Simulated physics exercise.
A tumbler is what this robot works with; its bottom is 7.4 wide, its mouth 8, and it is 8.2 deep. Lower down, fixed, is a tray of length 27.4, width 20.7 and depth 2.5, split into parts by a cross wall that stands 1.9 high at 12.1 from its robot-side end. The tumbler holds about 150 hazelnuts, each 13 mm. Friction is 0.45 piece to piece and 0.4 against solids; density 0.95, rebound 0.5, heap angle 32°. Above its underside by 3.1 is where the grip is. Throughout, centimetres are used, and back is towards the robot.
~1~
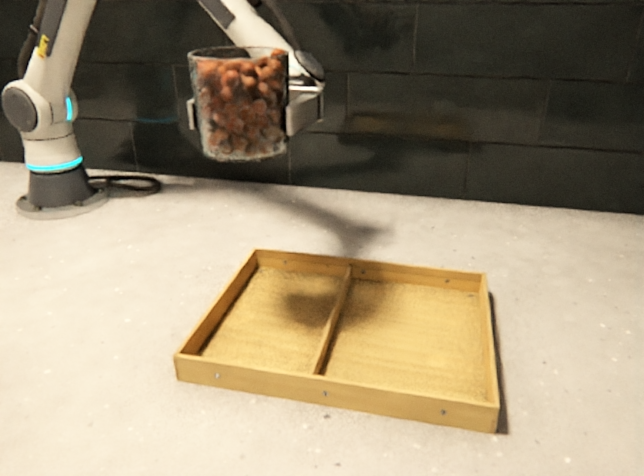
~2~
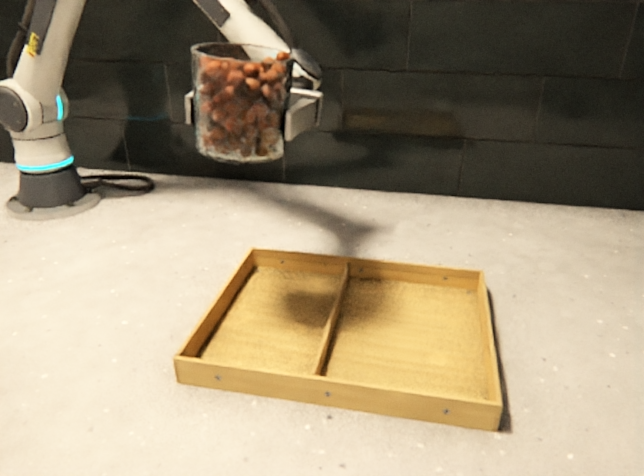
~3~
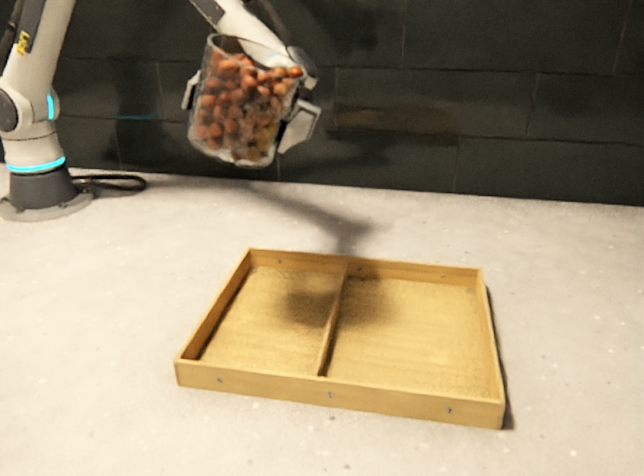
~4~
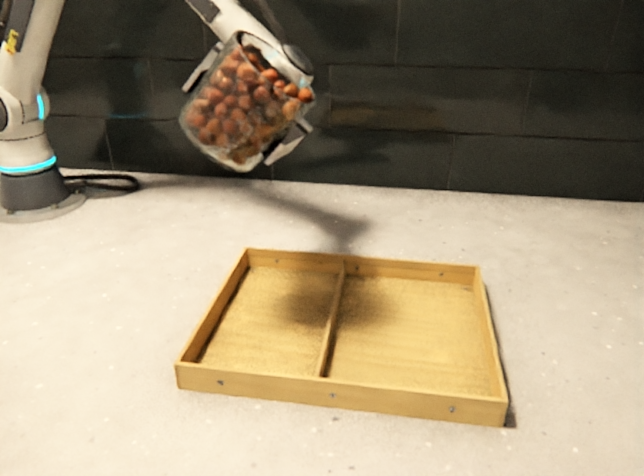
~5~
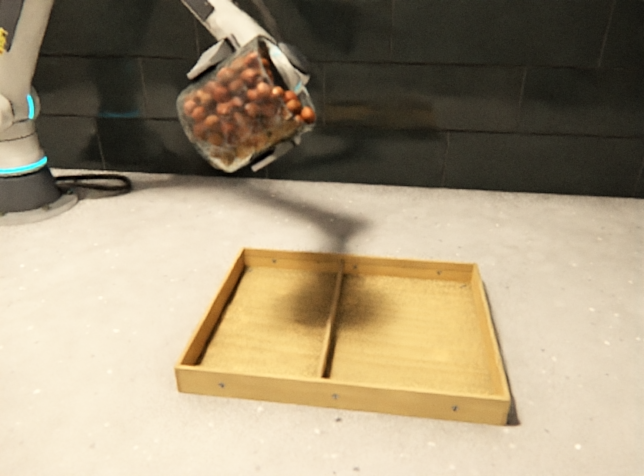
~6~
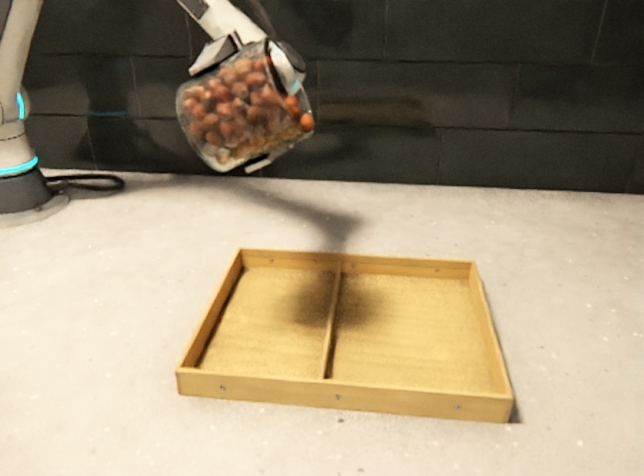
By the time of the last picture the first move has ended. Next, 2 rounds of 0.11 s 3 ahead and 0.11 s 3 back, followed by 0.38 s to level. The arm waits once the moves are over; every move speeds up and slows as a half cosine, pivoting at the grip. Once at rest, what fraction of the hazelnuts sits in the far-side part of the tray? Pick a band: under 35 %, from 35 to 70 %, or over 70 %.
Under 35 %.
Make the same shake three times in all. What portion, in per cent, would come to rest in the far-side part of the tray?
Estimate: Around 35 %.
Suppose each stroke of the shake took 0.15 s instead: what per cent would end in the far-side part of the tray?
Estimate: Close to 15 percent.
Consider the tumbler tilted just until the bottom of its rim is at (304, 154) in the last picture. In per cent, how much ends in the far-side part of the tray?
My estimate is some 60 per cent.
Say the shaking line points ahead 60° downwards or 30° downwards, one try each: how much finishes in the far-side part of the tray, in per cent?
Roughly 5 per cent, then 15 per cent.
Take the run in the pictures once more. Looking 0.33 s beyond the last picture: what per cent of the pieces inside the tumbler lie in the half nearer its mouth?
Mouth half: Close to 45 per cent.
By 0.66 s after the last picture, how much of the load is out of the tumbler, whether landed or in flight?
30 %.
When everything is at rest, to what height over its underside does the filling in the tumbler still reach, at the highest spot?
Top of the fill: Near 7.5 cm.
Then, 0.33 s on, tilted 64° forward, highest piece 24 above the table; 124 in the tumbler, 18 in the far-side part, 6 in flight or on a rim.
Then, 0.66 s on, tilted 25° forward, highest piece 25 above the table; 101 in the tumbler, 38 in the far-side part, 4 in the robot-side part, 2 on the table or floor, 3 in flight or on a rim.
Then, 1.02 s on, level, highest piece 27 above the table; 101 in the tumbler, 41 in the far-side part, 4 in the robot-side part, 2 on the table or floor.
Then, 2.07 s on, level, highest piece 27 above the table; 101 in the tumbler, 41 in the far-side part, 4 in the robot-side part, 2 on the table or floor.
In the end, 101 in the tumbler, 41 in the far-side part, 4 in the robot-side part, 2 on the table or floor. That is 28 % in the far-side part of the tray.
